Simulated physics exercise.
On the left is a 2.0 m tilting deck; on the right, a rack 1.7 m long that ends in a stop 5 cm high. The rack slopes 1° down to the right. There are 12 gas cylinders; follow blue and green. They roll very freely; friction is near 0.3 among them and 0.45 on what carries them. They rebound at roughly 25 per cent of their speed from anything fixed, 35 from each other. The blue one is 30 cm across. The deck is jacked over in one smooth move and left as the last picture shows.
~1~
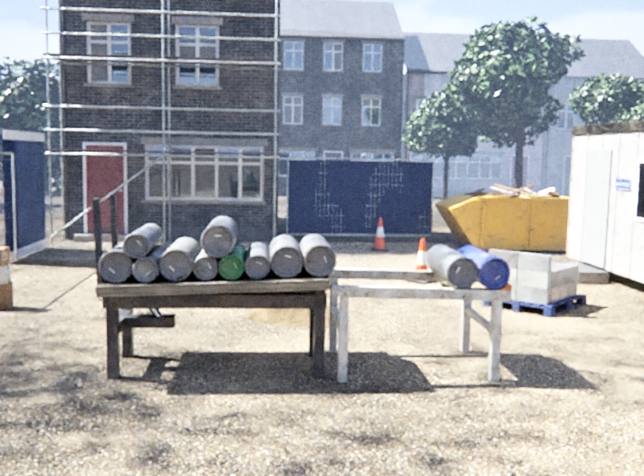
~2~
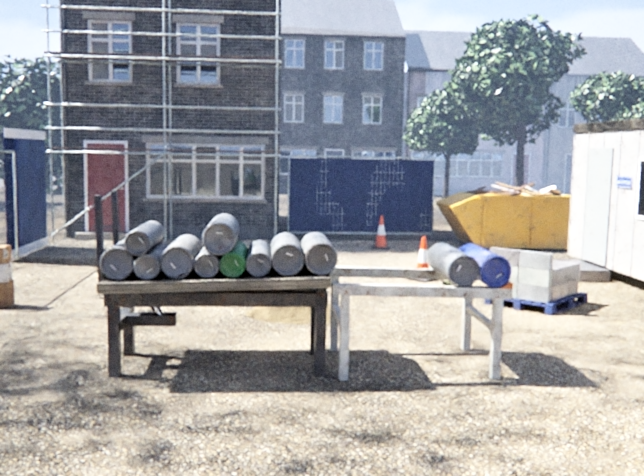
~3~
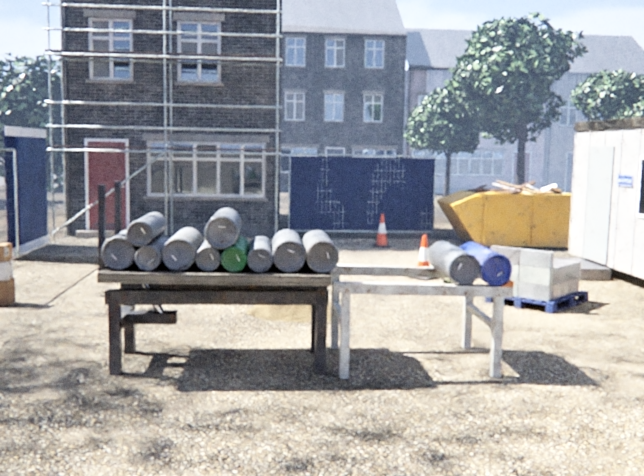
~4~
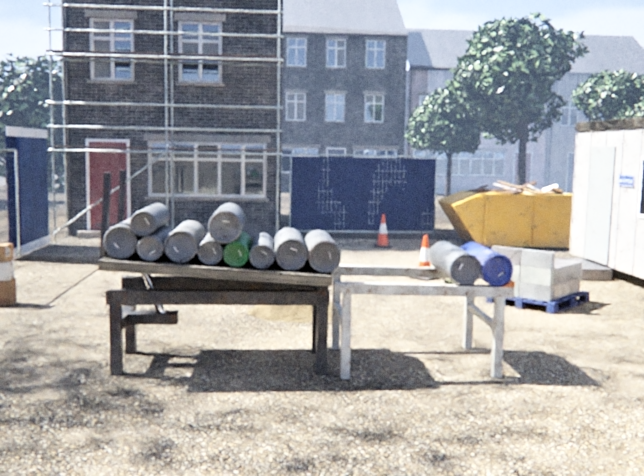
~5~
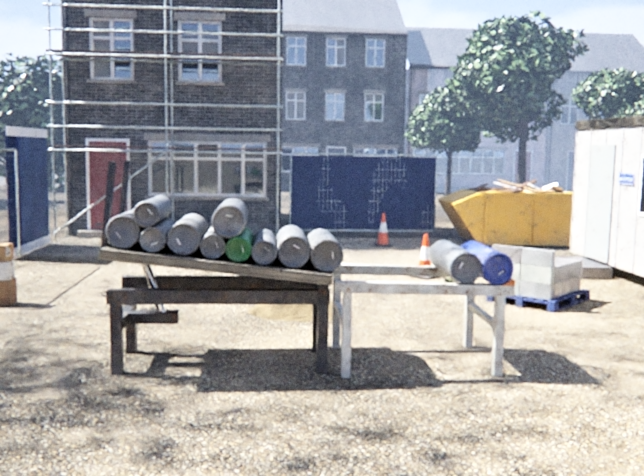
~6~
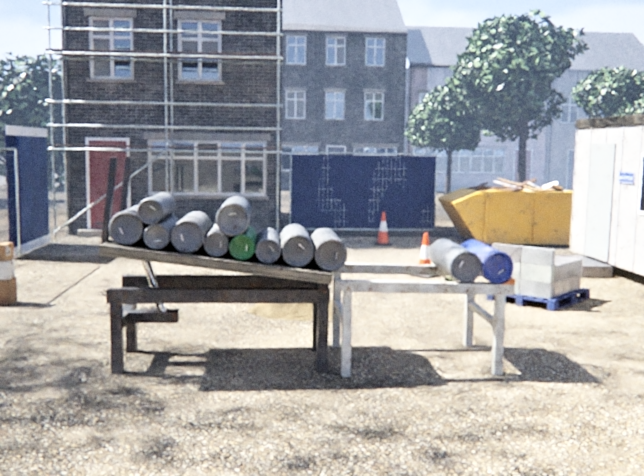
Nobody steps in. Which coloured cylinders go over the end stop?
The blue one stays inside the stop; the green one does not get over.
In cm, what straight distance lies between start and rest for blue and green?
About: Blue 5, green 110.
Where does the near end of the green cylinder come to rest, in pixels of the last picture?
At about (354, 269).
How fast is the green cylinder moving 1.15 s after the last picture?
Roughly 0.9 m/s.
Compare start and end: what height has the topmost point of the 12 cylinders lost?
Some 5 cm lower.
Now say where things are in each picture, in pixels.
In the first picture, blue (496, 274), green (232, 268); deck tilted 2° back; stop top at (510, 286).
In the second picture, blue (497, 272), green (233, 265); deck tilted 2° back.
In the third picture, blue (498, 271), green (234, 260); deck level.
In the fourth picture, blue (499, 271), green (236, 255); deck tilted 4° to the rack.
In the fifth picture, blue (499, 269), green (238, 250); deck tilted 6° to the rack.
In the sixth picture, blue (499, 268), green (242, 248); deck tilted 7° to the rack.
Then, 1.1 s past the sixth picture, blue is on the rack, 15 cm from the rack's far end; green is on the deck, 20 cm from the hinge, rolling right; 0 past the stop so far.
Finally (2.6 s after the last picture), blue is on the rack, 10 cm from the rack's far end; green is on the rack, 150 cm from the rack's far end; 0 past the stop so far.
